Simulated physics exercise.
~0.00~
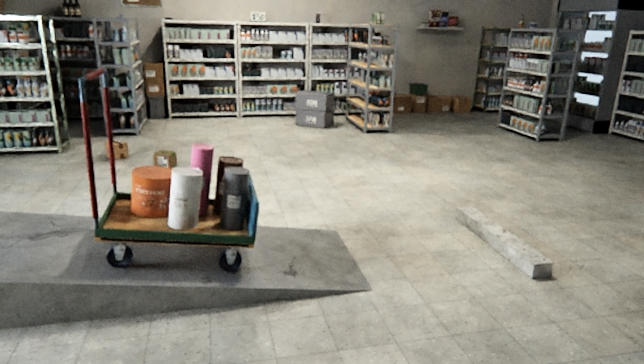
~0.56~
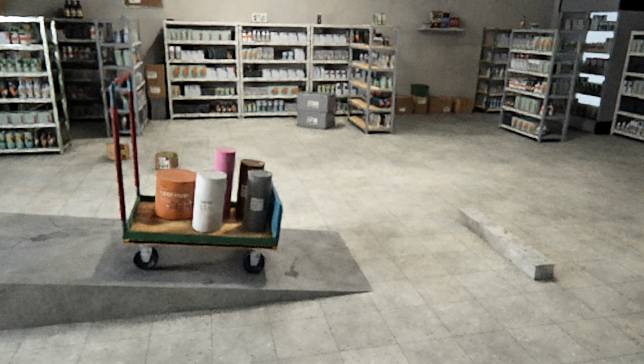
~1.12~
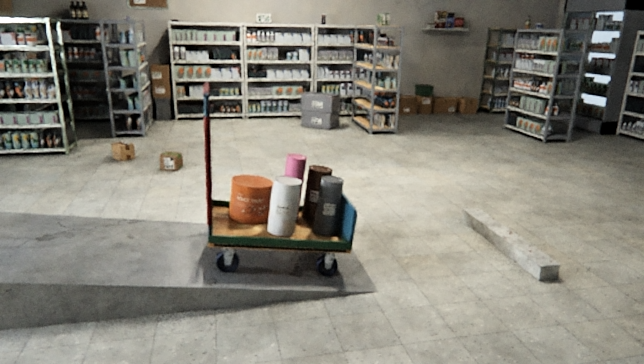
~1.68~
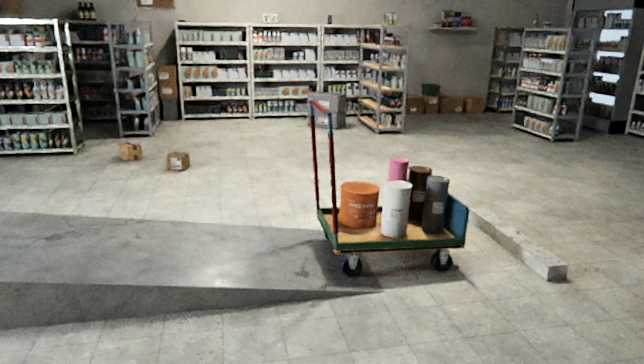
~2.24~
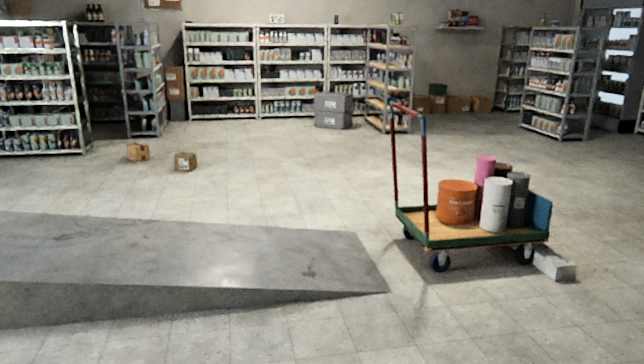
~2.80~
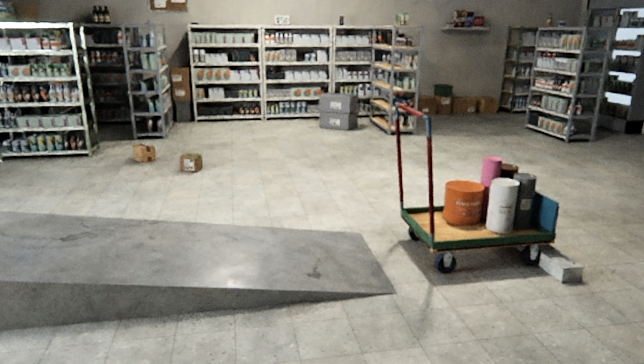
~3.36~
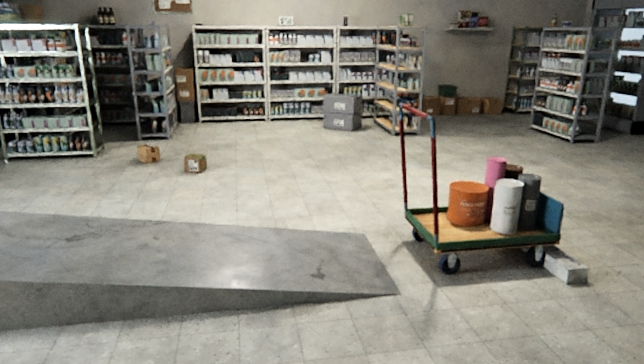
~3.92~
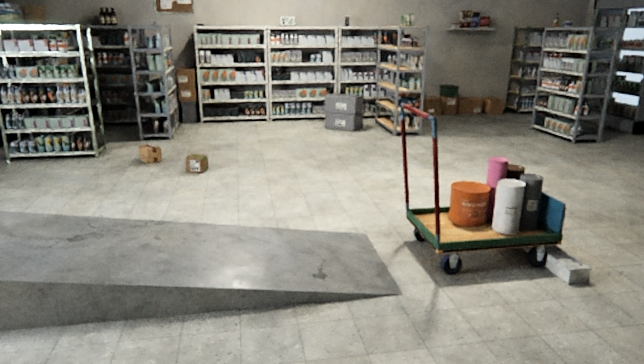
In this clip, a flat trolley carrying an orange pail and white, pink, brown and grey canisters rolls right down a low ramp and across a tiled floor toward shelving-lined surroundings' kerb, where it stops with all five items still standing on its deck.
